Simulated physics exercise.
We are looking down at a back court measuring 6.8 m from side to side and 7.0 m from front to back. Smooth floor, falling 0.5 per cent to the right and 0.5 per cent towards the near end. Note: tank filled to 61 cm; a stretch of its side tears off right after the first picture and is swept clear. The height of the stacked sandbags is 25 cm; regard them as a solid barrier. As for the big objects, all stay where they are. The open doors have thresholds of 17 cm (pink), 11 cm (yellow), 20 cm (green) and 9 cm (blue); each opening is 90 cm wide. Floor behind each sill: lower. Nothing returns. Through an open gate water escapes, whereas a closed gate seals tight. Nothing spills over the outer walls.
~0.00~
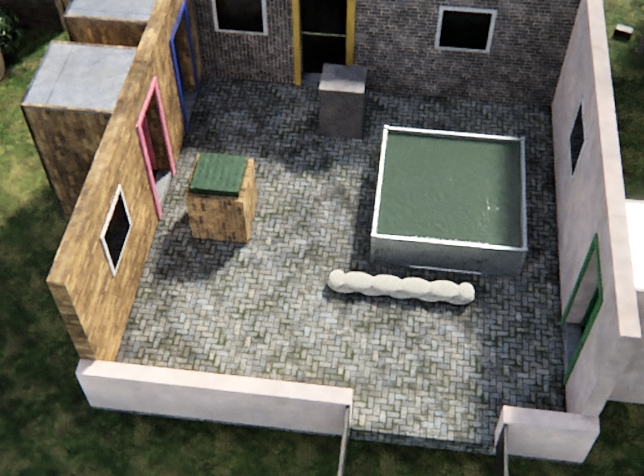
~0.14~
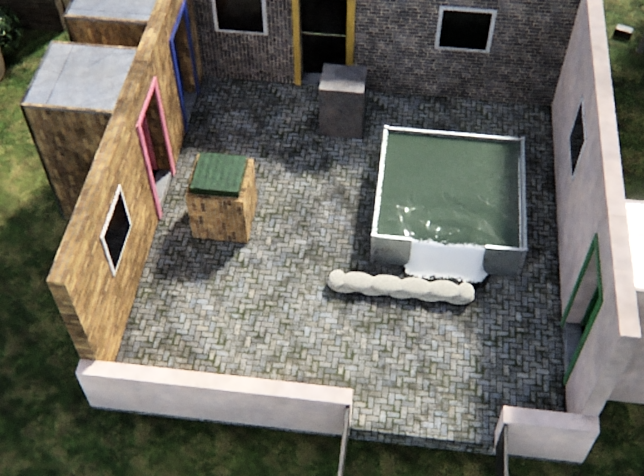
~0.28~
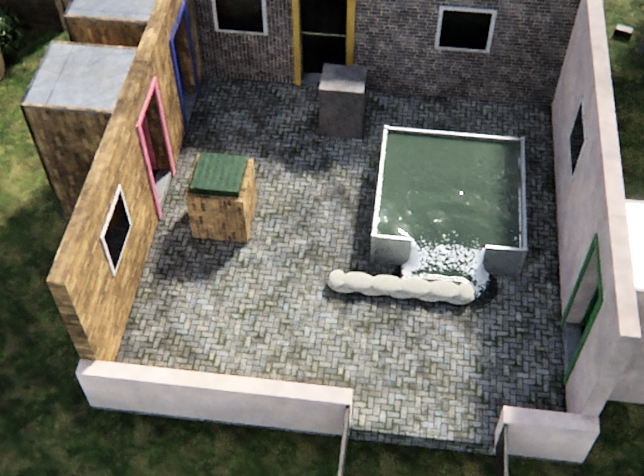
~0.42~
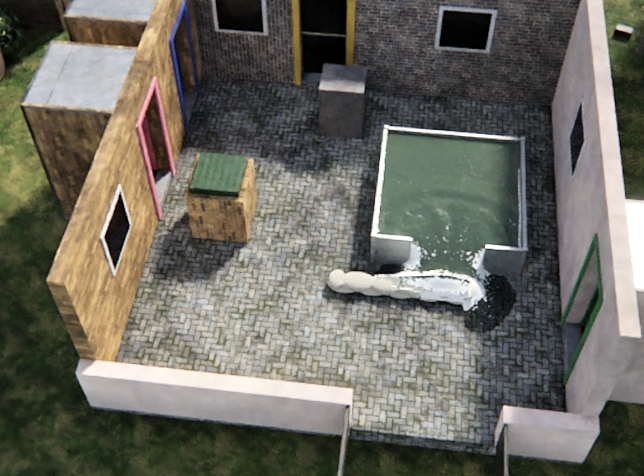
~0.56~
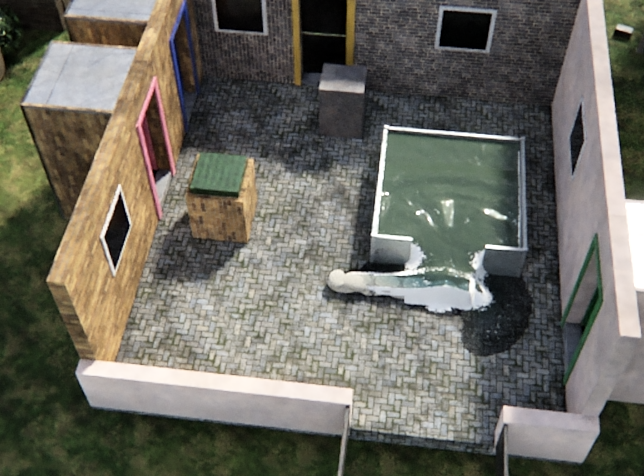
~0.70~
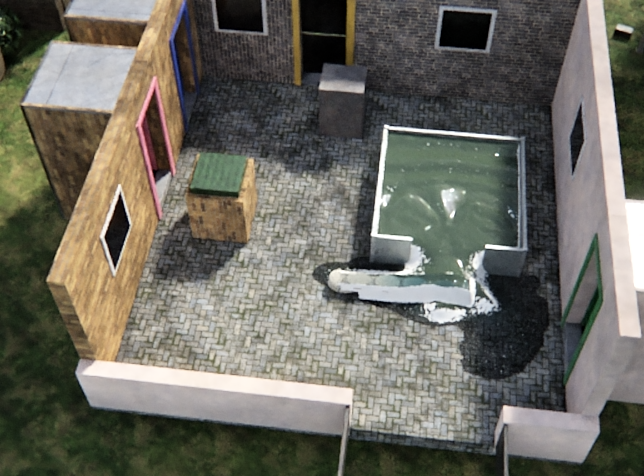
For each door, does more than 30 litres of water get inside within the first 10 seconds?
My prediction: The pink door never tops the limit; the yellow door never tops the limit; the green door never tops the limit; the blue door never tops the limit.
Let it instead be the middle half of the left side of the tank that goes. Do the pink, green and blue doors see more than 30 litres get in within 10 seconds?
Pink short, green short, blue beyond.
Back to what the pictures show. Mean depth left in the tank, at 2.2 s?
The average depth is around 39 cm.
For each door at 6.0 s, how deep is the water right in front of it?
Depths in cm: Pink 2, yellow 4, green 14, blue 2.
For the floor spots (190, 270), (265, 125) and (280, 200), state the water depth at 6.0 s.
Close to 3, 2 and 6 centimetres.
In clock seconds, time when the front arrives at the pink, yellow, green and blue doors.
Door times: Pink 3.0 s / yellow 5.0 s / green 0.9 s / blue 5.0 s.
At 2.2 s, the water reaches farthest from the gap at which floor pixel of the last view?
Point: Roughly (152, 243).
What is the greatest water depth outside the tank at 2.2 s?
Around 44 centimetres deep.
After 1.4 s water covers 25 % of the floor and is deepest (50 cm) near (439, 282); pink door not reached, yellow door not reached, green door 23 cm at the sill, 0 L in, blue door not reached.
After 2.2 s water covers 40 % of the floor and is deepest (44 cm) near (439, 282); pink door not reached, yellow door not reached, green door 22 cm at the sill, 3 L in, blue door not reached.
After 3.5 s water covers 55 % of the floor and is deepest (31 cm) near (439, 282); pink door 2 cm at the sill, 0 L in, yellow door not reached, green door 17 cm at the sill, 6 L in, blue door not reached.
After 6.0 s water covers 80 % of the floor and is deepest (24 cm) near (439, 282); pink door 2 cm at the sill, 0 L in, yellow door 4 cm at the sill, 0 L in, green door 14 cm at the sill, 6 L in, blue door 2 cm at the sill, 0 L in.
After 10.0 s water covers 95 % of the floor and is deepest (17 cm) near (439, 282); pink door 3 cm at the sill, 0 L in, yellow door 3 cm at the sill, 0 L in, green door 10 cm at the sill, 6 L in, blue door 6 cm at the sill, 0 L in.
